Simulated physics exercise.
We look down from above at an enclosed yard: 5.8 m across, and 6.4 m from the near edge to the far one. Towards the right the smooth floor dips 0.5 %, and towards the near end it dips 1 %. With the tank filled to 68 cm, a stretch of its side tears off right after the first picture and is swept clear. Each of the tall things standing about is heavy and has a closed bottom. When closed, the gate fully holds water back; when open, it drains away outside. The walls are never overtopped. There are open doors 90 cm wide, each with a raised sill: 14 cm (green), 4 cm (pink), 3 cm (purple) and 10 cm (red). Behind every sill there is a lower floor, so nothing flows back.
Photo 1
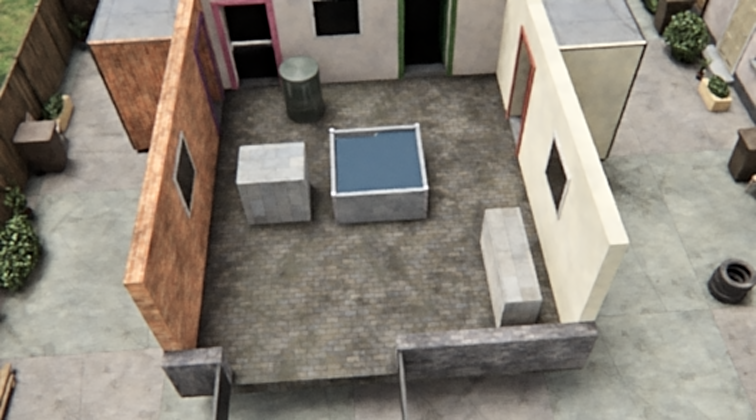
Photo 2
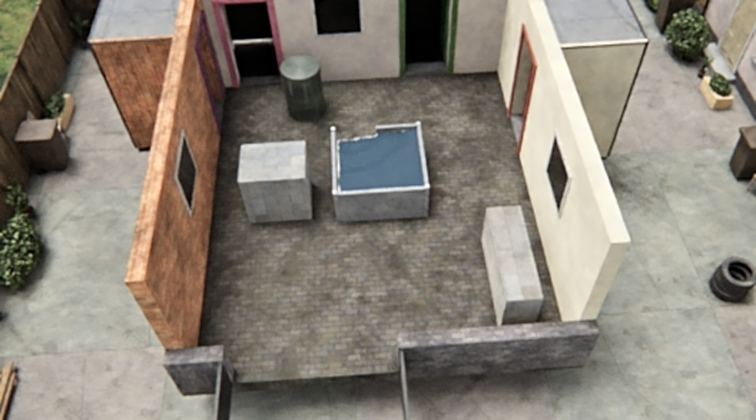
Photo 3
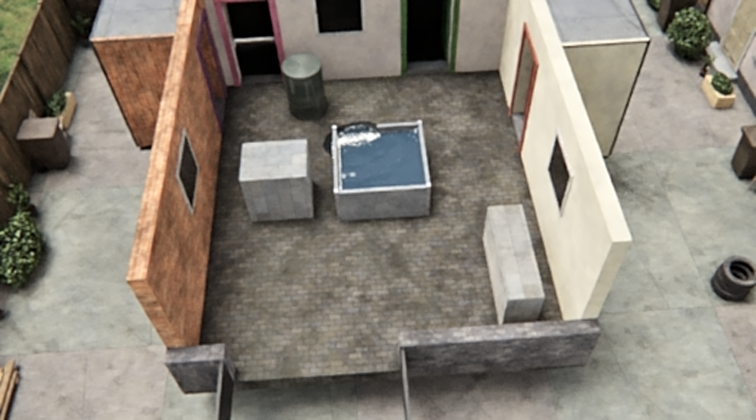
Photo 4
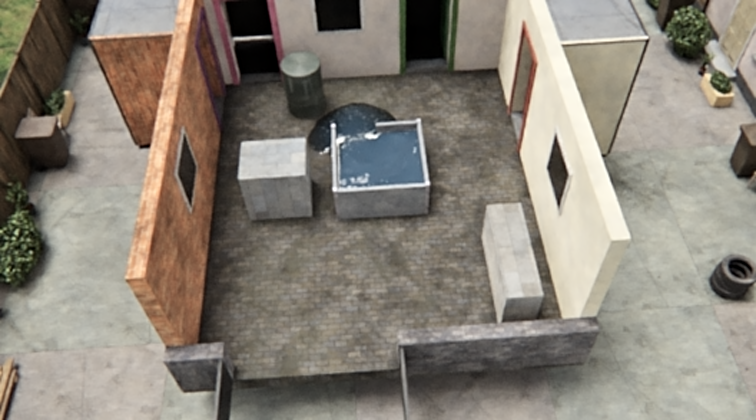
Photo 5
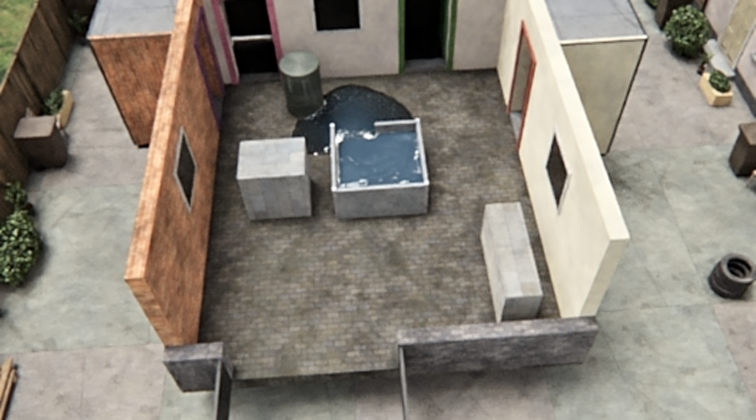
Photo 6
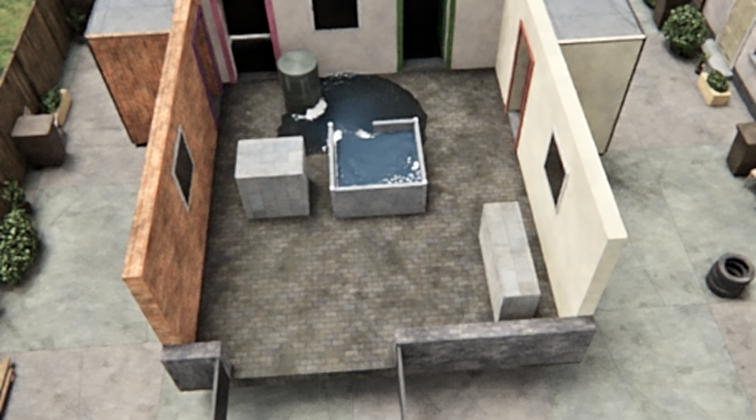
Water poured out through a break in the far side of a square tank in a walled yard, spreading over the paving in a widening dark pool that reached around the green barrel.
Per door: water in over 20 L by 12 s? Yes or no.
Green door no, pink door no, purple door yes, red door no.
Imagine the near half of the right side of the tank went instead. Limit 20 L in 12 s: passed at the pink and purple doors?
Pink stays inside, purple stays inside, judged against that limit.
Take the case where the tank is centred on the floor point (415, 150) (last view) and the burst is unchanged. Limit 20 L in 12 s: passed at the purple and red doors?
Purple: Too much; red: Within limit.
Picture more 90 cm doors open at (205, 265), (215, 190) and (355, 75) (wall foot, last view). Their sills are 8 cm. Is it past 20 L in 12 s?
In sequence the answers are less than that, less than that and more than that.
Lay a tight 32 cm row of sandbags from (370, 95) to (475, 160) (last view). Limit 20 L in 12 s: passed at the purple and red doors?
Doors: Purple exceeds / red stays under.
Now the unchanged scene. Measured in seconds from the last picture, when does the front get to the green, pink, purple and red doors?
Door times: Green 0.4 s / pink 0.6 s / purple 0.8 s / red 2.0 s.
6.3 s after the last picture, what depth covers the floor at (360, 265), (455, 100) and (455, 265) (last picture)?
1, 6 and 2 cm.
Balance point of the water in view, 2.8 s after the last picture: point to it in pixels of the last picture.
I'd put it close to (370, 133).
Then, 0.7 s after the last picture water covers 20 % of the floor and is deepest (37 cm) near (335, 79); green door 12 cm at the sill, 0 L in, pink door 2 cm at the sill, 0 L in, purple door not reached, red door not reached.
Then, 1.5 s after the last picture water covers 25 % of the floor and is deepest (30 cm) near (344, 78); green door 14 cm at the sill, 0 L in, pink door 4 cm at the sill, 0 L in, purple door 11 cm at the sill, 19 L in, red door not reached.
Then, 2.8 s after the last picture water covers 35 % of the floor and is deepest (20 cm) near (344, 78); green door 9 cm at the sill, 1 L in, pink door 5 cm at the sill, 1 L in, purple door 12 cm at the sill, 86 L in, red door 10 cm at the sill, 0 L in.
Then, 6.3 s after the last picture water covers 75 % of the floor and is deepest (12 cm) near (556, 341); green door 4 cm at the sill, 1 L in, pink door 4 cm at the sill, 6 L in, purple door 6 cm at the sill, 158 L in, red door 6 cm at the sill, 1 L in.
Then, 11.3 s after the last picture water covers 90 % of the floor and is deepest (10 cm) near (544, 342); green door 2 cm at the sill, 1 L in, pink door 2 cm at the sill, 9 L in, purple door 3 cm at the sill, 172 L in, red door 4 cm at the sill, 1 L in.
